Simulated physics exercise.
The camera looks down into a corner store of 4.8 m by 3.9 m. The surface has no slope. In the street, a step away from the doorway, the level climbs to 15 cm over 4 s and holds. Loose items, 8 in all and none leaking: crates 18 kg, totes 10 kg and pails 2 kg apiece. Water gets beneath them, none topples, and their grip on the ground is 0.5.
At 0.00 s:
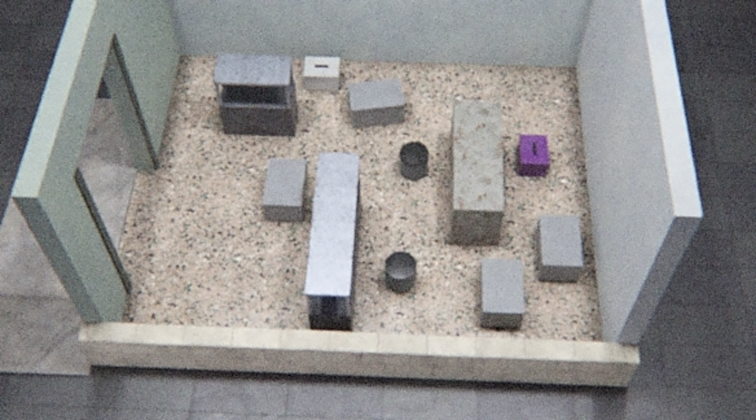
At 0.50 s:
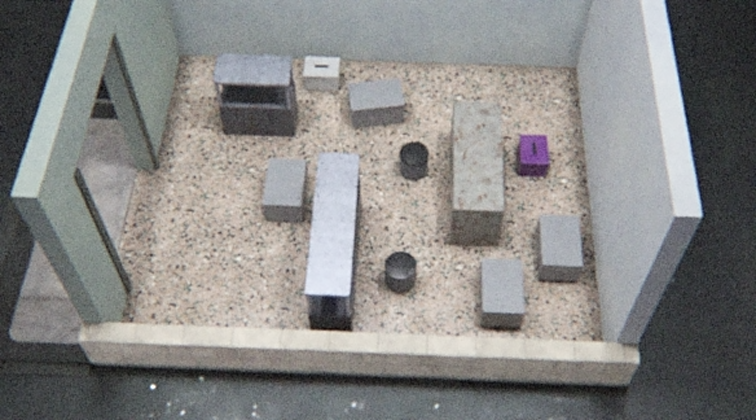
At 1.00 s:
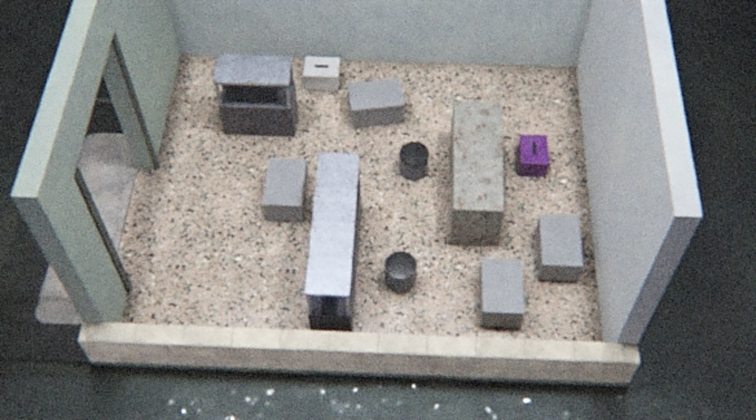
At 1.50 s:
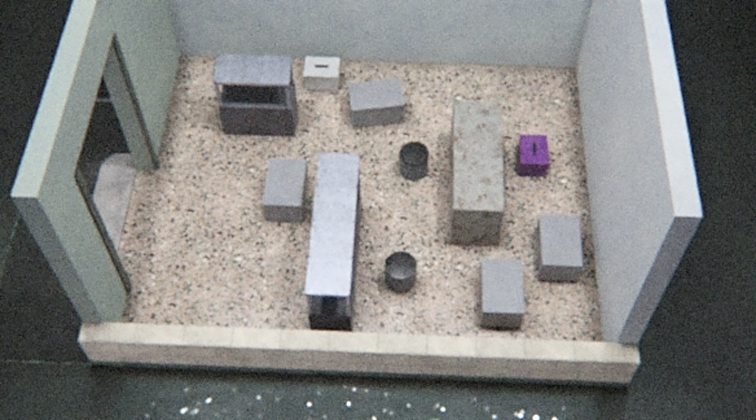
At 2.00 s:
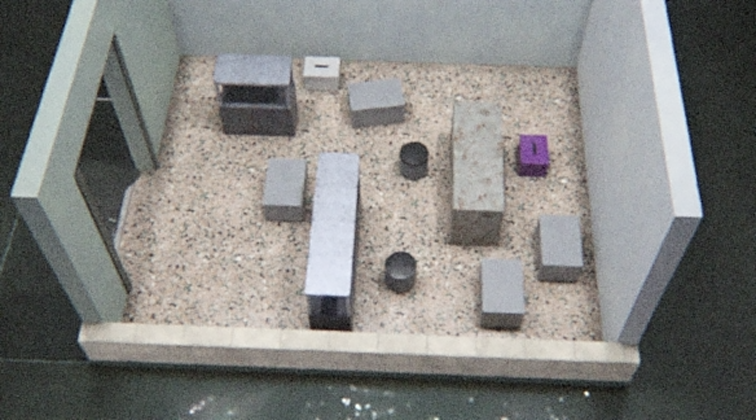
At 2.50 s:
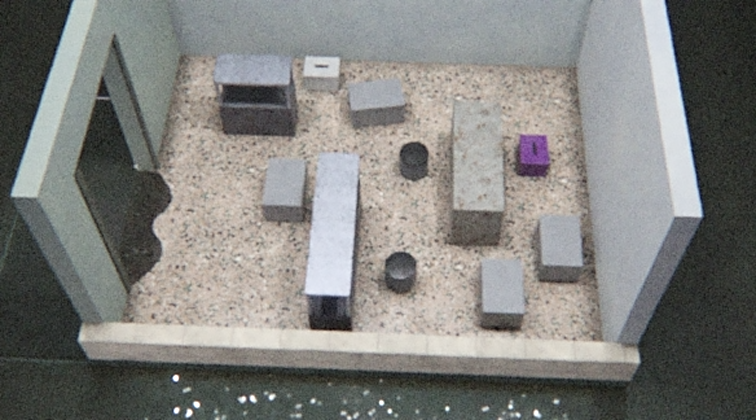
Dark water spreading over the paving outside and edging through the left doorway, while the boxes and pails inside stay still.
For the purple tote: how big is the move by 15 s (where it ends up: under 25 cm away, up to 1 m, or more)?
The purple tote barely shifts.
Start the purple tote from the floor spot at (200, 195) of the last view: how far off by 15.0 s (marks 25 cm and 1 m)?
It travels far.
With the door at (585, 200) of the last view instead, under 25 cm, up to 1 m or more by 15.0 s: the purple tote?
Then the purple tote gets carried off.
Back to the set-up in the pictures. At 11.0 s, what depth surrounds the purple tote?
Roughly 0 cm.
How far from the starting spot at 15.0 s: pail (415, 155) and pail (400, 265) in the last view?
In turn: 100 cm, 60 cm.
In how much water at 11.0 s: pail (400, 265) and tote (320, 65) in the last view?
Roughly 3 and 5 cm.
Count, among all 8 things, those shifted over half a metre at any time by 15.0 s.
That makes 5.
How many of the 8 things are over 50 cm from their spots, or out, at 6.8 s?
I count 1.
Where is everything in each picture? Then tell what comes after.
The first picture shows the purple tote at (534, 149), on the bottom; water covers 0.0 m2; 0 of 8 have shifted.
The second picture shows the purple tote at (534, 149) rests on the ground; water covers 0.0 m2; 0 of 8 have shifted.
The third picture shows the purple tote at (534, 149), on the bottom; 0.0 m2 under water; 0 of 8 have shifted.
The fourth picture shows the purple tote at (534, 149) rests on the ground; 0.0 m2 under water; 0 of 8 have shifted.
The fifth picture shows the purple tote at (534, 149), on the bottom; 0.0 m2 under water; 0 of 8 have shifted.
The sixth picture shows the purple tote at (534, 149) rests on the ground; 0.2 m2 under water; 0 of 8 have shifted.
After 3.5 s the purple tote is near (534, 149), 0.0 m from its start, aground; 0 afloat.
After 6.8 s the purple tote is near (534, 149), 0.0 m from its start, aground; 0 afloat.
After 11.0 s the purple tote is near (534, 149), 0.0 m from its start, aground; 2 afloat.
After 15.0 s the purple tote is near (534, 149), 0.0 m from its start, aground; 5 afloat.
